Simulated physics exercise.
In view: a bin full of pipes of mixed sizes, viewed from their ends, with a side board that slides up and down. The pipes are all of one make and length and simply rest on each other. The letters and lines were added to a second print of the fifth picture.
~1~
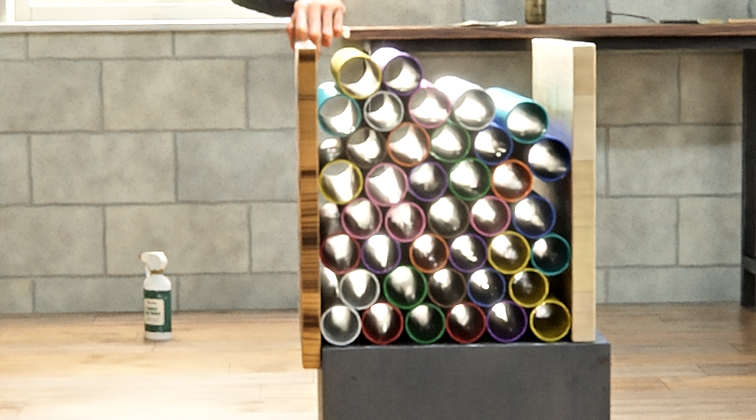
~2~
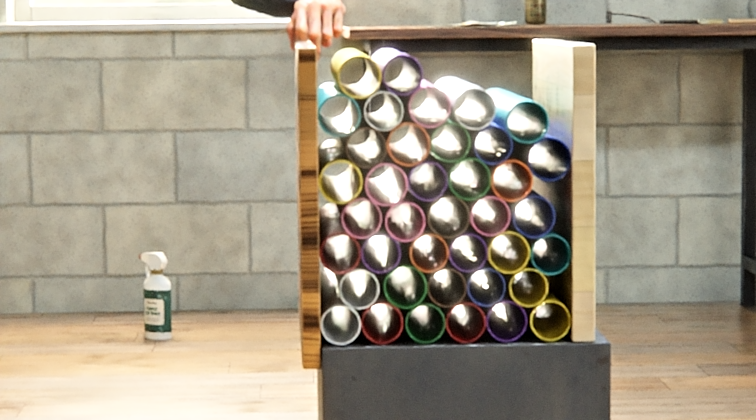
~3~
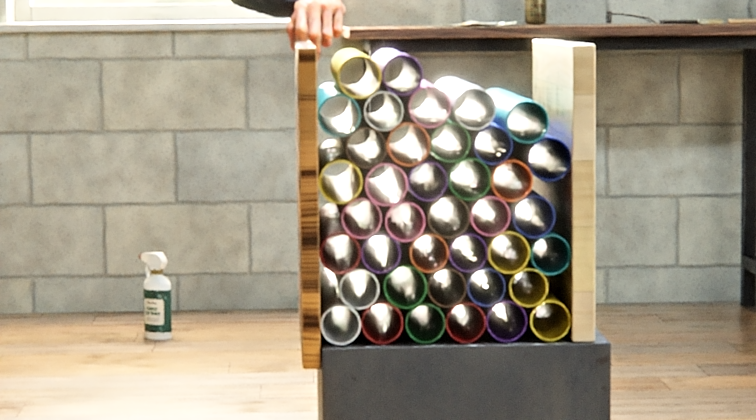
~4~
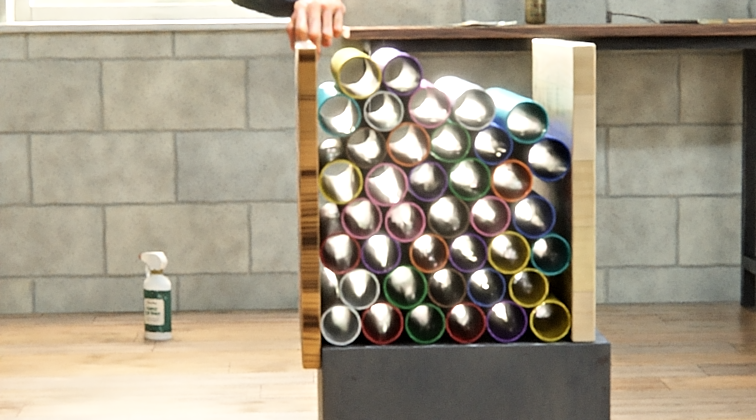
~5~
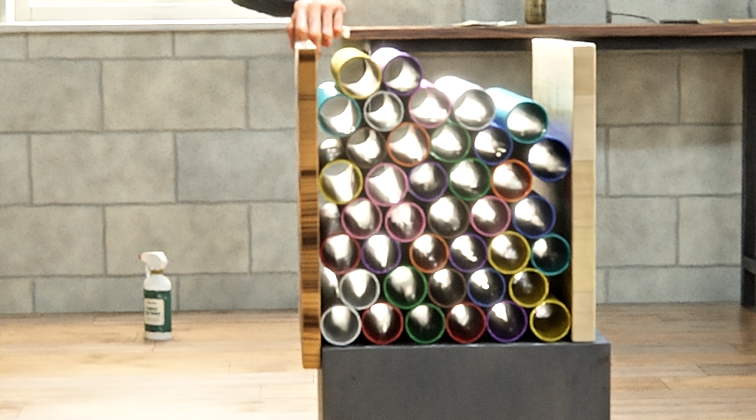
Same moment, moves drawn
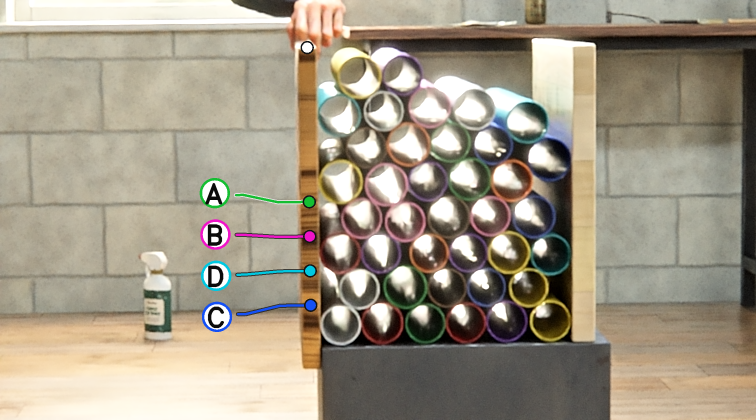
In a room with a grey block wall and a pale wooden floor, a fixed, level view faces the open ends of a stack of pipes. The shiny pipes, rimmed in yellow, purple, green, red, blue and white, rest between two upright wooden boards on a dark base, with a spray bottle at left. A hand grips the left board's top, and nothing visibly moves.
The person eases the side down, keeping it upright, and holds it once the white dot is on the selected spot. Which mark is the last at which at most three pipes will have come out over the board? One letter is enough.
The answer is mark A.
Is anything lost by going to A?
Yes, at A.
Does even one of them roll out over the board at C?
At C: Yes.
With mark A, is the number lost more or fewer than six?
Fewer than six.
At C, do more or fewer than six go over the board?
It loses more than six.
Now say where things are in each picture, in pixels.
In the first frame, side board (307, 191); a white pipe (341, 325).
In the second frame, a purple pipe (381, 253).
In the third frame, a purple pipe (468, 253); a brown pipe (448, 217).
In the fourth frame, an orange pipe (512, 181); a green pipe (450, 142).
In the fifth frame, a white pipe (475, 109); side board (307, 191); a white pipe (341, 325).
On the marked copy, A at (309, 202); B at (310, 236); C at (311, 305); D at (310, 271); the white dot at (307, 48).
Following A. Soon after the start, top of the board (317, 117).
Later, top of the board (318, 196).
In the end, top of the board (318, 201), two out over the board.
As for the rest, B four out over the board; C more than three out over the board; D more than three out over the board.
